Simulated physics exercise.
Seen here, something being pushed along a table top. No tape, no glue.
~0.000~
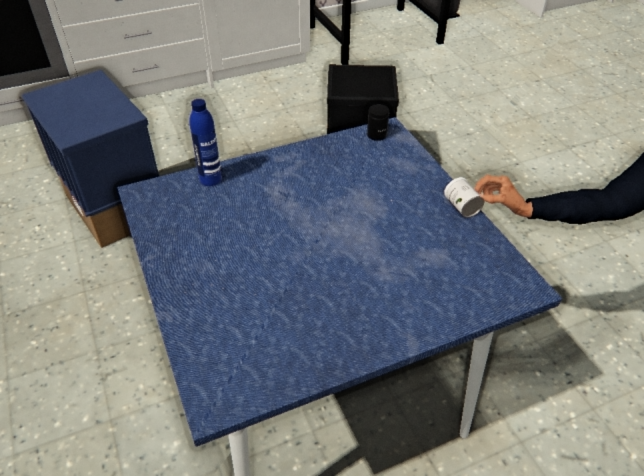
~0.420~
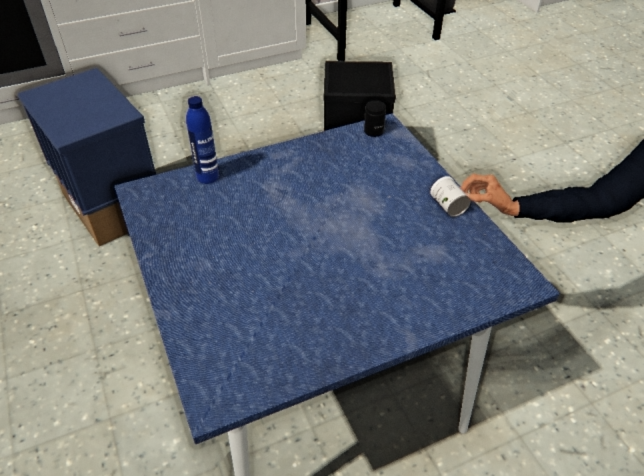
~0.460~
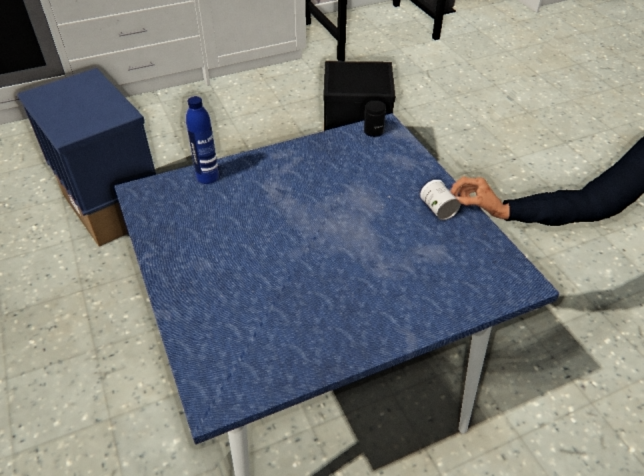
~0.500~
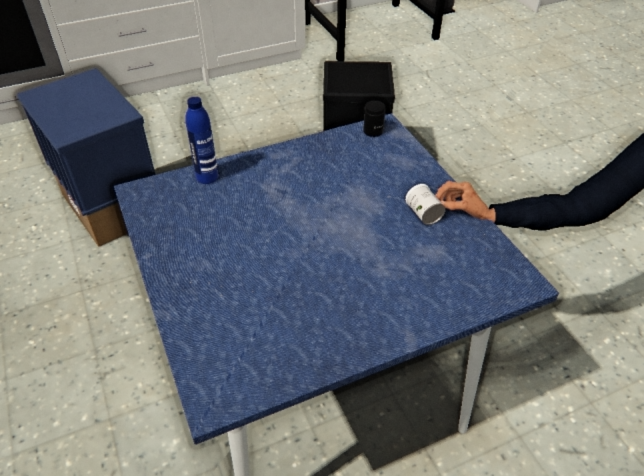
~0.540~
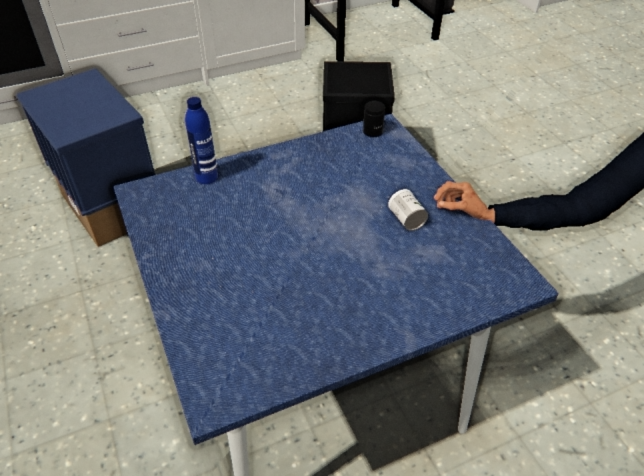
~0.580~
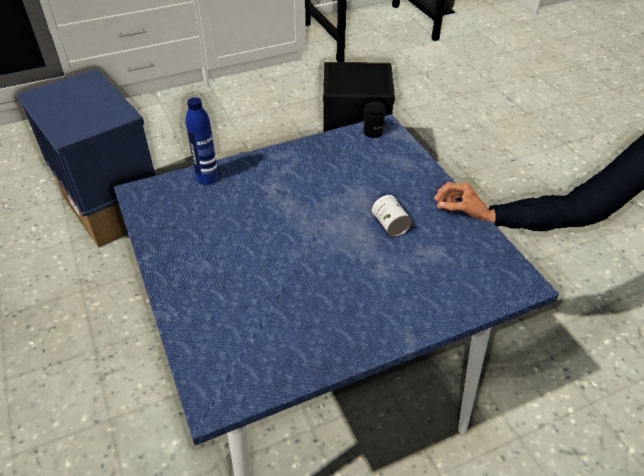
A white tin lying on its side was pushed left across a blue table top by a hand, then rolled a little farther left on its own while the hand stayed back.
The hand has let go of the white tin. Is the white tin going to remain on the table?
The white tin falls off the table.
After 0.78 s, white tin rolled well along near (308, 243).
After 1.08 s, white tin rolled well along near (182, 282).
After 1.38 s, white tin now off the table.
After 1.68 s, things are still on the move.
By the end (1.9 s), off the table, white tin.
